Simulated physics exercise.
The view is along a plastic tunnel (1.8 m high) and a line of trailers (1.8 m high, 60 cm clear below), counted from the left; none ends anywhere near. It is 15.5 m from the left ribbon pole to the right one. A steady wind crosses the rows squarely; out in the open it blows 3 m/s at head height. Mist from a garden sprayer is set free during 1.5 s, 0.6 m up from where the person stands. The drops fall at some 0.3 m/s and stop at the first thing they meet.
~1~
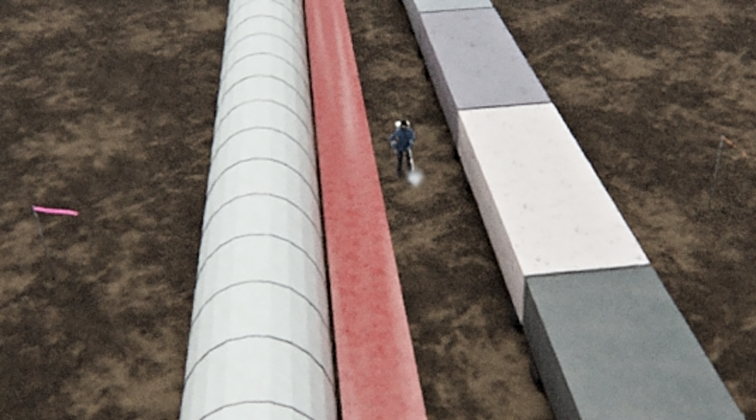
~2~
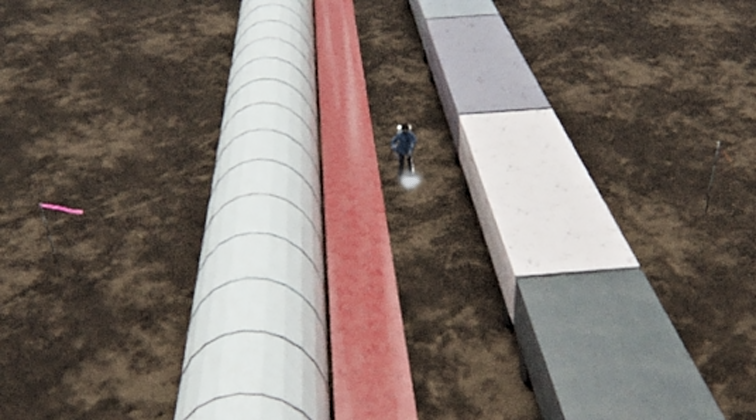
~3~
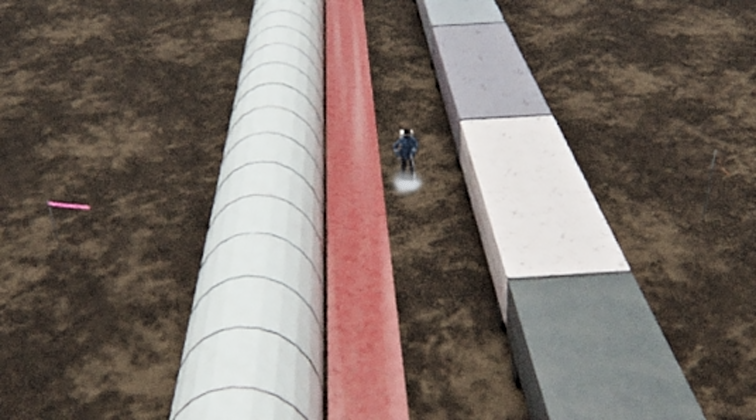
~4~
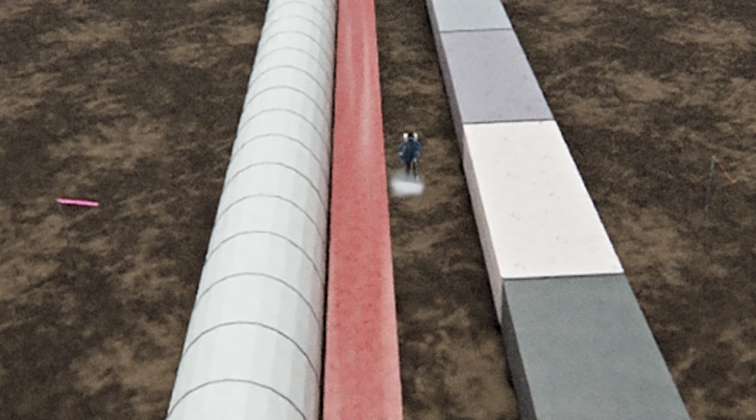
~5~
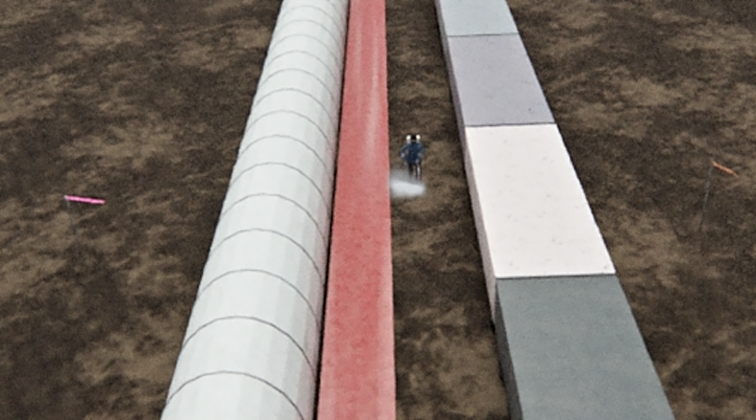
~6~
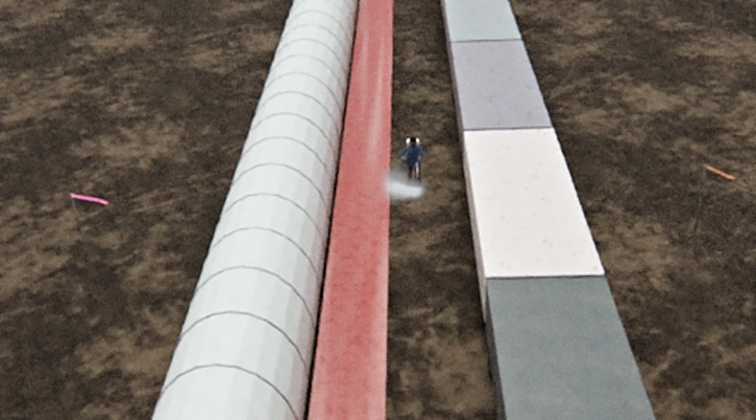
White mist spreads leftward near a person standing between a long red barrier and trailers.
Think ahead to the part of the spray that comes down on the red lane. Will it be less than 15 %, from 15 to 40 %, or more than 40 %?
On the red lane: Above 40 %.
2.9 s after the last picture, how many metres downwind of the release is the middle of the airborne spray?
Roughly 1.0 m.
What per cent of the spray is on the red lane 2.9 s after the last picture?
Some 10 per cent.
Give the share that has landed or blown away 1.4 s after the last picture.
Near 1 %.
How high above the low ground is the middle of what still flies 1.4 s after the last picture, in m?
Roughly 1.0 m up.
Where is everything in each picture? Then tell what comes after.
The left ribbon ends at (77, 214), leaning 75 degrees to the right, the spray in the air spans x = 410 to 420 around y = 175 and it comes from (413, 174), in the first frame.
The spray in the air spans x = 405 to 415 around y = 180 and the red one passes (357, 236), in the second frame.
The left ribbon ends at (89, 208), leaning 80 degrees to the right, the spray in the air spans x = 400 to 415 around y = 180 and the top of the plastic tunnel crosses (262, 150), in the third frame.
The spray in the air spans x = 395 to 420 around y = 185 and the red one passes (359, 190), in the fourth frame.
The left ribbon ends at (104, 202), leaning 80 degrees to the right and the spray in the air spans x = 390 to 420 around y = 185, in the fifth frame.
The right ribbon ends at (735, 178), leaning 65 degrees to the right, the spray in the air spans x = 390 to 415 around y = 185 and the top of the plastic tunnel crosses (273, 153), in the sixth frame.
Then, 1.4 s after the last picture, 1 % is no longer flying here, and 0 % lies on the red lane; the middle of what still flies is 1.0 m above the low ground, near (384, 176).
Then, 2.9 s after the last picture, 9 % is no longer flying here, and 8 % lies on the red lane; the middle of what still flies is 1.2 m above the low ground, near (373, 172).
Then, 6.9 s after the last picture, 50 % is no longer flying here, and 40 % lies on the red lane; the middle of what still flies is 0.7 m above the low ground, near (363, 189).
Then, 18.9 s after the last picture, 96 % is no longer flying here, and 70 % lies on the red lane.
Then, 43.9 s after the last picture, 100 % is no longer flying here, and 72 % lies on the red lane.
